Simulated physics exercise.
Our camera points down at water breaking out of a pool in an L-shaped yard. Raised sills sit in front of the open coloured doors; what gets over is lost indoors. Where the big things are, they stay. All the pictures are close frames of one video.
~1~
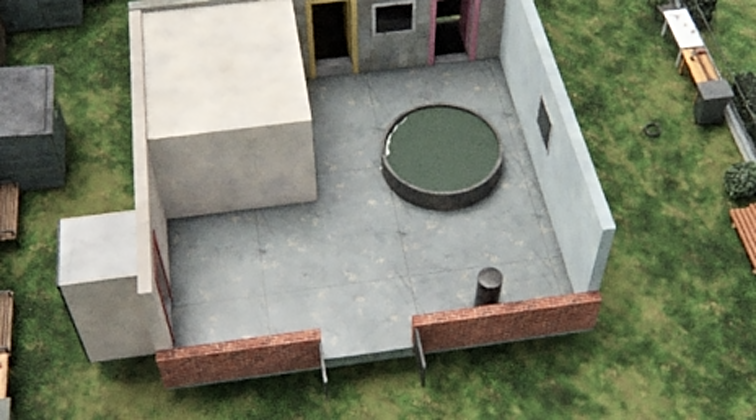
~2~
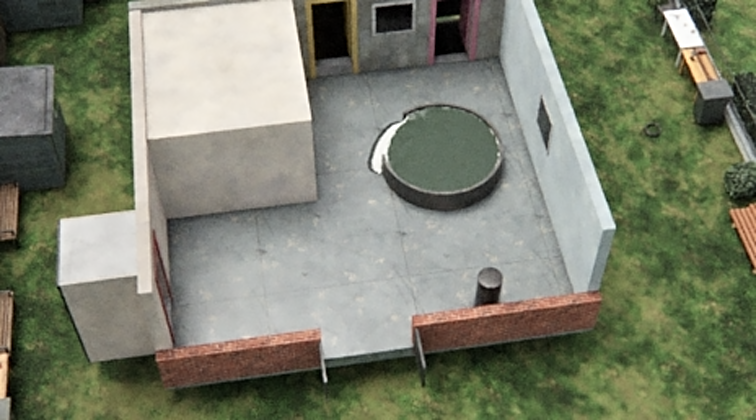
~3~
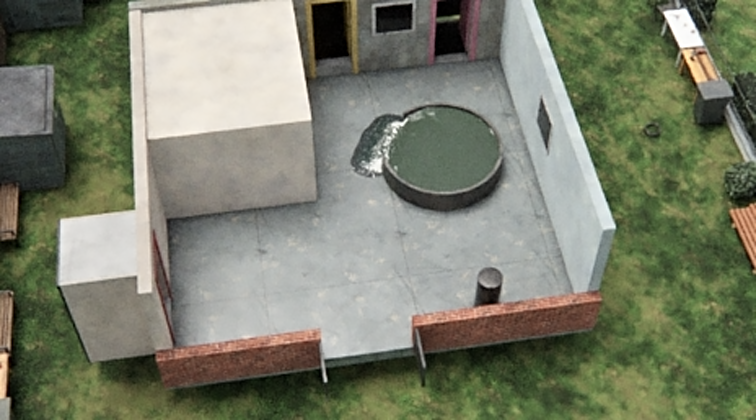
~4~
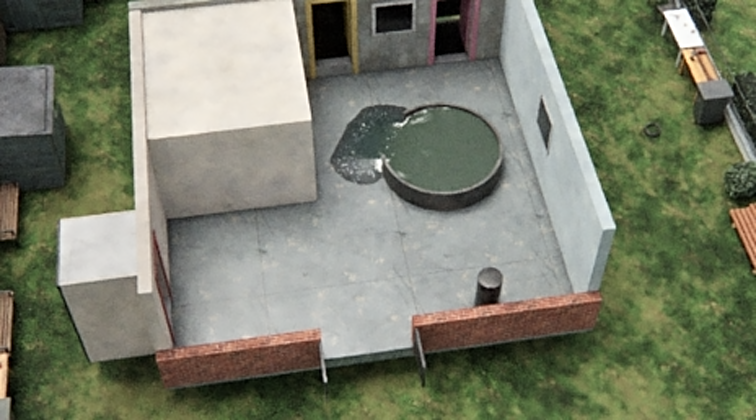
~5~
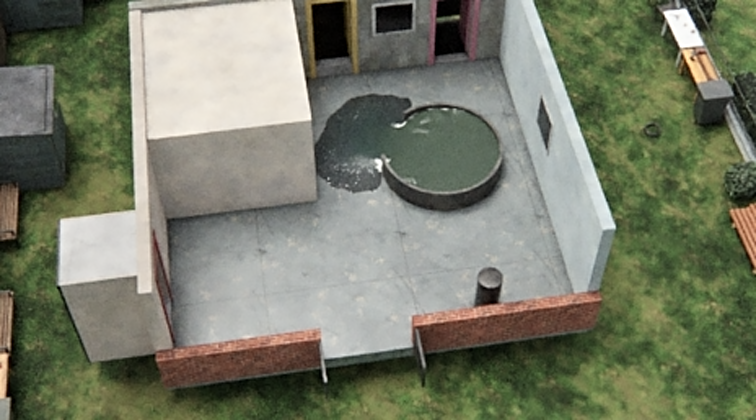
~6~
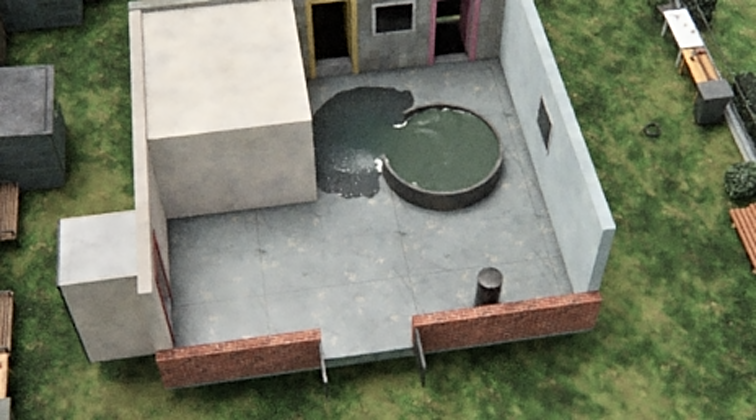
Water spills over the left side of a round tank and spreads across the grey yard to the pale block.
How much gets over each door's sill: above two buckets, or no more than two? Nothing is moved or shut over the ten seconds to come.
In order: The pink door is swamped; the red door is not swamped; the yellow door is not swamped.
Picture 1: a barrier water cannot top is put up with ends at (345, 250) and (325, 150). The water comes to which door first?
Answer: The yellow door.
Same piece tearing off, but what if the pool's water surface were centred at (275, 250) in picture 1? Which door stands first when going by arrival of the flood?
Door noted: The door marked red.
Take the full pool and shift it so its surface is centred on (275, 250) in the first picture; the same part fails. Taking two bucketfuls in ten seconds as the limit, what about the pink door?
The pink door falls short.
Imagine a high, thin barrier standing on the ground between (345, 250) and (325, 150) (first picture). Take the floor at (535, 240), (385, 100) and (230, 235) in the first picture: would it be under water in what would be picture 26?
Taking the points in order - unwetted, wetted, unwetted.
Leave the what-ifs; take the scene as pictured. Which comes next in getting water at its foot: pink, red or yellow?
Answer: The door marked yellow.
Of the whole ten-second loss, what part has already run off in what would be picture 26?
About 0 per cent.
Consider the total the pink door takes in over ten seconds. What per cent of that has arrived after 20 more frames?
I get 0 per cent.
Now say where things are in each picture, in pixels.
Still water in the round tank at (442, 149), in the first picture.
Water pours out at (388, 143) and has run to a hidden place, in the second picture.
Water pours out at (388, 144) and has run to (392, 117), in the third picture.
Water pours out at (388, 145) and has run to (334, 162), in the fourth picture.
Water pours out at (388, 145) and has run to (316, 162), in the fifth picture.
The front is at (341, 96), out from the gap at (388, 145), in the sixth picture.
A moment on, water covers 15 % of the floor; the pink door not reached, the red door not reached, the yellow door wet at the sill, nothing in.
Next, water covers 15 % of the floor; the pink door not reached, the red door not reached, the yellow door wet at the sill, nothing in.
Then, water covers 35 % of the floor; the pink door wet at the sill, nothing in, the red door not reached, the yellow door wet at the sill, nothing in.
Later, water covers 65 % of the floor; the pink door under two buckets in, the red door not reached, the yellow door wet at the sill, nothing in.
In the end, water covers 80 % of the floor; the pink door over two buckets in, the red door not reached, the yellow door wet at the sill, nothing in.
